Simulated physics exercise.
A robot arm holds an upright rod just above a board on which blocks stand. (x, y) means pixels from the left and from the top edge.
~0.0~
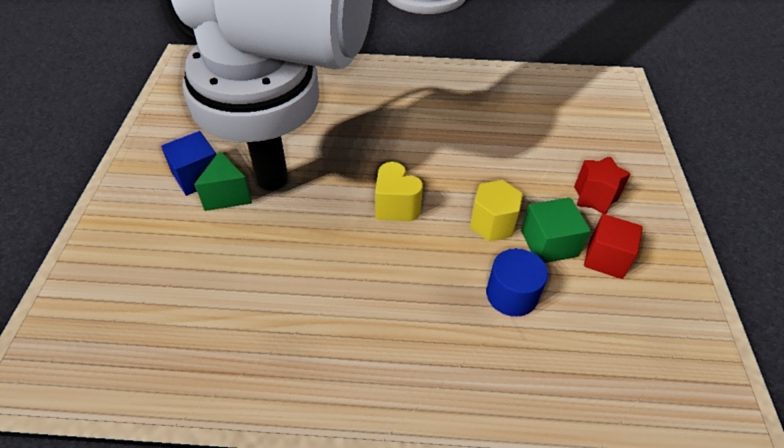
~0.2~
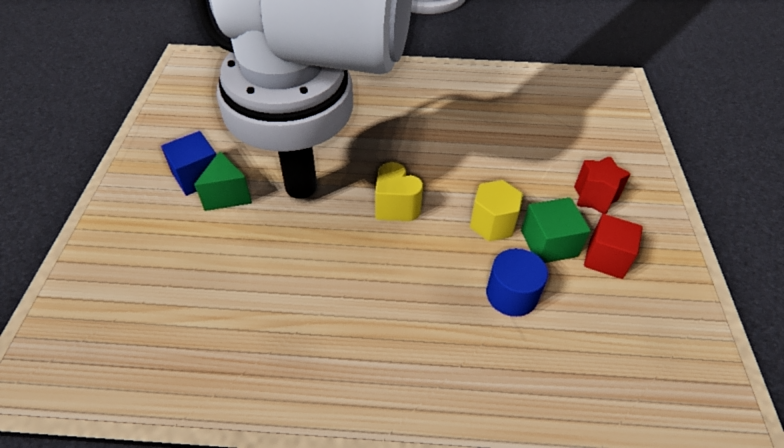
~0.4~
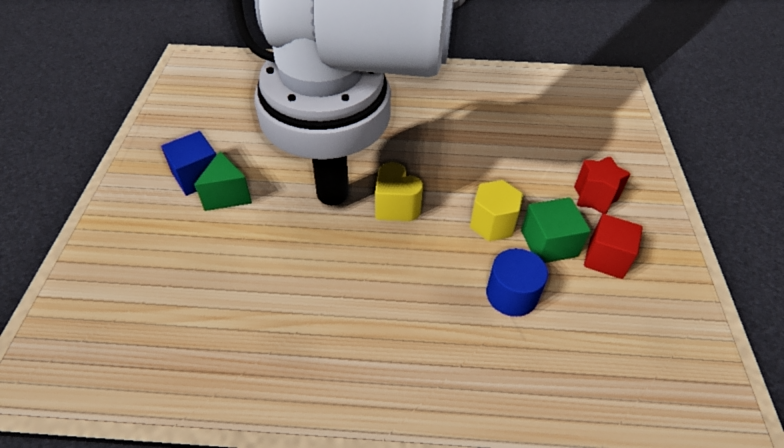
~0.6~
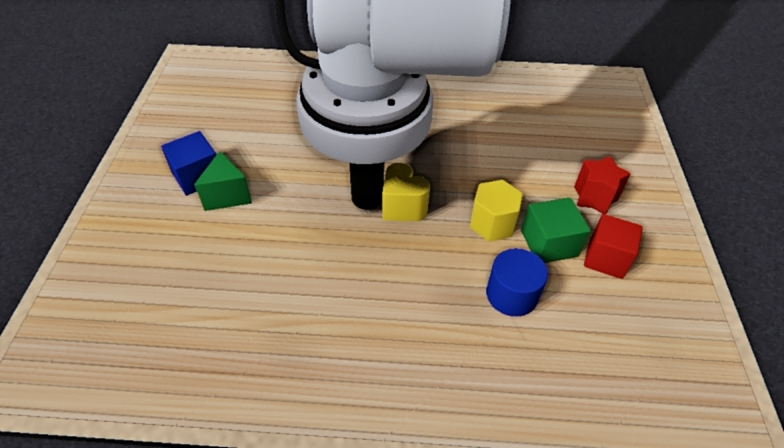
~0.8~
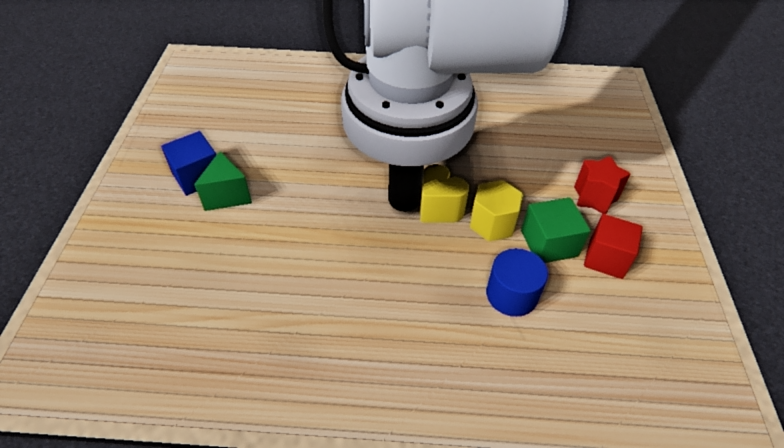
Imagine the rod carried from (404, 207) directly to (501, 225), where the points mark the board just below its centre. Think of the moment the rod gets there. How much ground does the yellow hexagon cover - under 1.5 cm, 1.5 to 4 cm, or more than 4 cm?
The answer is over 4 cm.
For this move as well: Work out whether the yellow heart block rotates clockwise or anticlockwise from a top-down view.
Counter-clockwise, from overhead.
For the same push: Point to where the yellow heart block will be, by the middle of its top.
Expect it around (494, 168).
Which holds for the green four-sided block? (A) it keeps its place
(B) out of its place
Answer: B.
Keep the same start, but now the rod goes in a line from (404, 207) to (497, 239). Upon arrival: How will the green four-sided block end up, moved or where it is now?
At the end of the path, it will have moved.
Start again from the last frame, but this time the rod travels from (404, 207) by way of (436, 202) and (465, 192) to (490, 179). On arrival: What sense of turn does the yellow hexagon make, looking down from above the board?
Short answer: Clockwise.
On the path given first. One third of the way, rod (438, 208); yellow heart block (476, 180), turned 30° anticlockwise; yellow hexagon (523, 195), turned 35° clockwise; green four-sided block (571, 222); red four-sided block (623, 234).
Two thirds of the way, rod (470, 214); yellow heart block (490, 171), turned 50° anticlockwise; yellow hexagon (526, 194), turned 45° clockwise; green four-sided block (572, 223); red four-sided block (624, 235).
At the end, rod (502, 219); yellow heart block (494, 168), turned 65° anticlockwise; yellow hexagon (545, 191), turned 30° clockwise; green four-sided block (584, 226), turned 30° clockwise; red four-sided block (631, 238).
